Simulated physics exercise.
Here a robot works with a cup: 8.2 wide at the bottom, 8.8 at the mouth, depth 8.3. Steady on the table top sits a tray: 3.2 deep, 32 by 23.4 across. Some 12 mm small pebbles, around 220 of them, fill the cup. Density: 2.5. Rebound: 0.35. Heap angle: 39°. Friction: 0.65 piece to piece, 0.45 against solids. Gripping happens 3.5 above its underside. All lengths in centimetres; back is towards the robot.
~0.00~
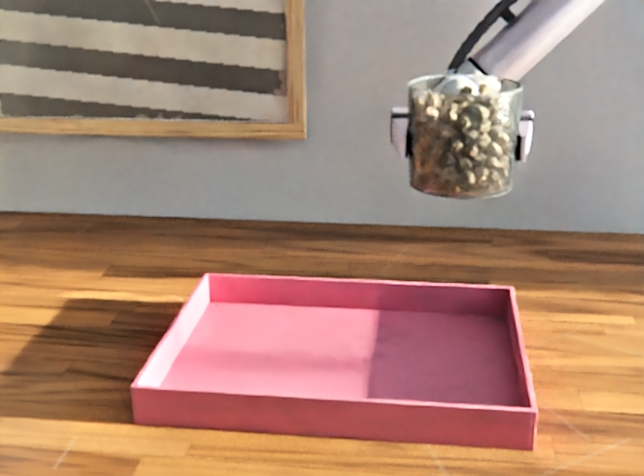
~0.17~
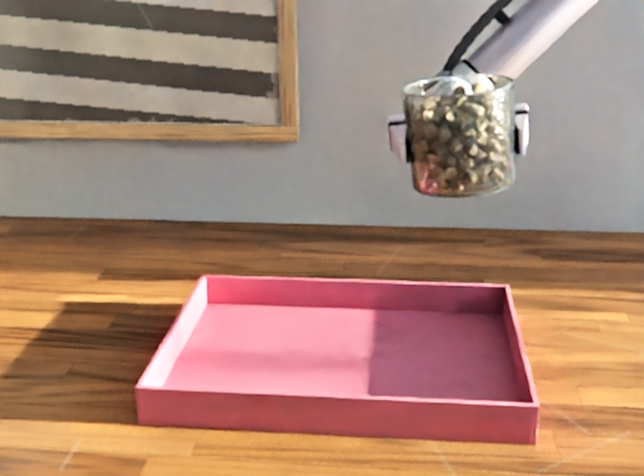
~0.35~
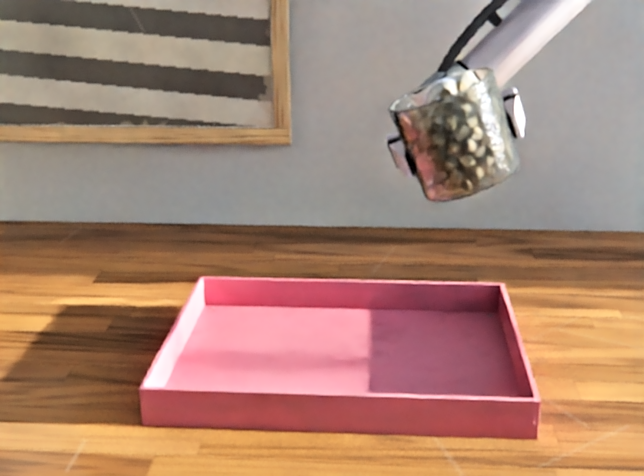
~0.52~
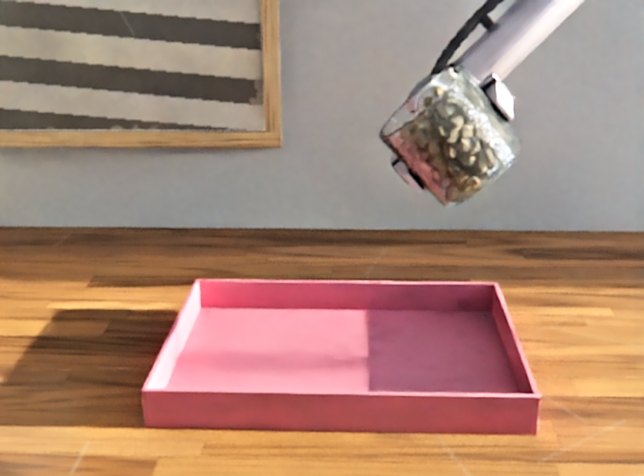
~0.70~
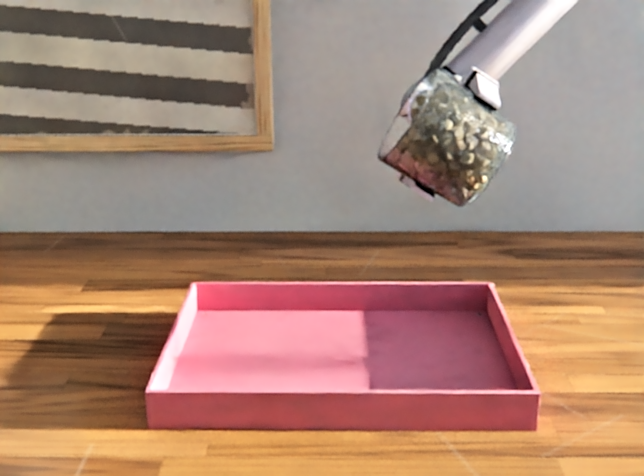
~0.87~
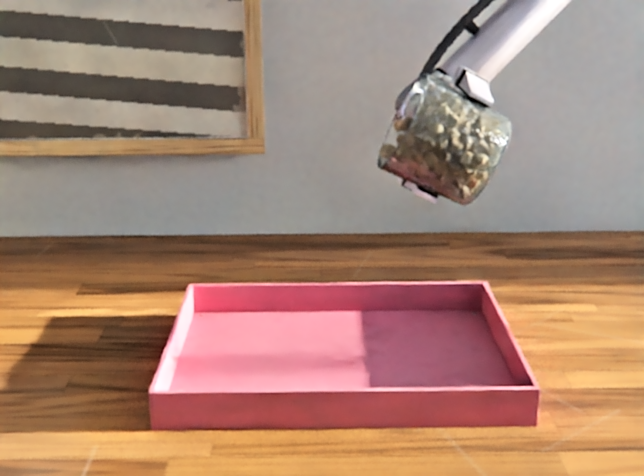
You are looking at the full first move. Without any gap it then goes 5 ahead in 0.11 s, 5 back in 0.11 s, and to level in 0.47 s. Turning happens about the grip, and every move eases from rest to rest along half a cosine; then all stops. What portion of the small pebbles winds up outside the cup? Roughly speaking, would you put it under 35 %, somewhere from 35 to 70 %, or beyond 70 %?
Roughly, under 35 %.
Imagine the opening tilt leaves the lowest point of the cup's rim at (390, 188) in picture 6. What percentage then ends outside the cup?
Somewhere around 80 %.
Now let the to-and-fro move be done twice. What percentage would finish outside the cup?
About 45 per cent, then.
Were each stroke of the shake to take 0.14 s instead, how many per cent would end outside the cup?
Around 15 percent.
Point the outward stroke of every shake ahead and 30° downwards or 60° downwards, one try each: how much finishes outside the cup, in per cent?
Result: Approx. 10 % and 5 %, one try each.
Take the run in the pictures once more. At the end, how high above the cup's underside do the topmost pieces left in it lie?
It reaches close to 8.5 cm in the end.
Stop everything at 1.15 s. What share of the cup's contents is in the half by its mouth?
About 45 percent.
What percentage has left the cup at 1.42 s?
Roughly 25 percent.
After 1.15 s, tilted 61° forward, highest piece 23 above the table; 160 in the cup, 3 in the tray, 52 in flight or on a rim.
After 1.42 s, tilted 12° forward, highest piece 26 above the table; 157 in the cup, 56 in the tray, 2 in flight or on a rim.
After 1.76 s, level, highest piece 27 above the table; 157 in the cup, 56 in the tray, 2 on the table or floor.
After 2.81 s, level, highest piece 27 above the table; 157 in the cup, 56 in the tray, 2 on the table or floor.
In the end, 157 in the cup, 56 in the tray, 2 on the table or floor. That is 27 % outside the cup.
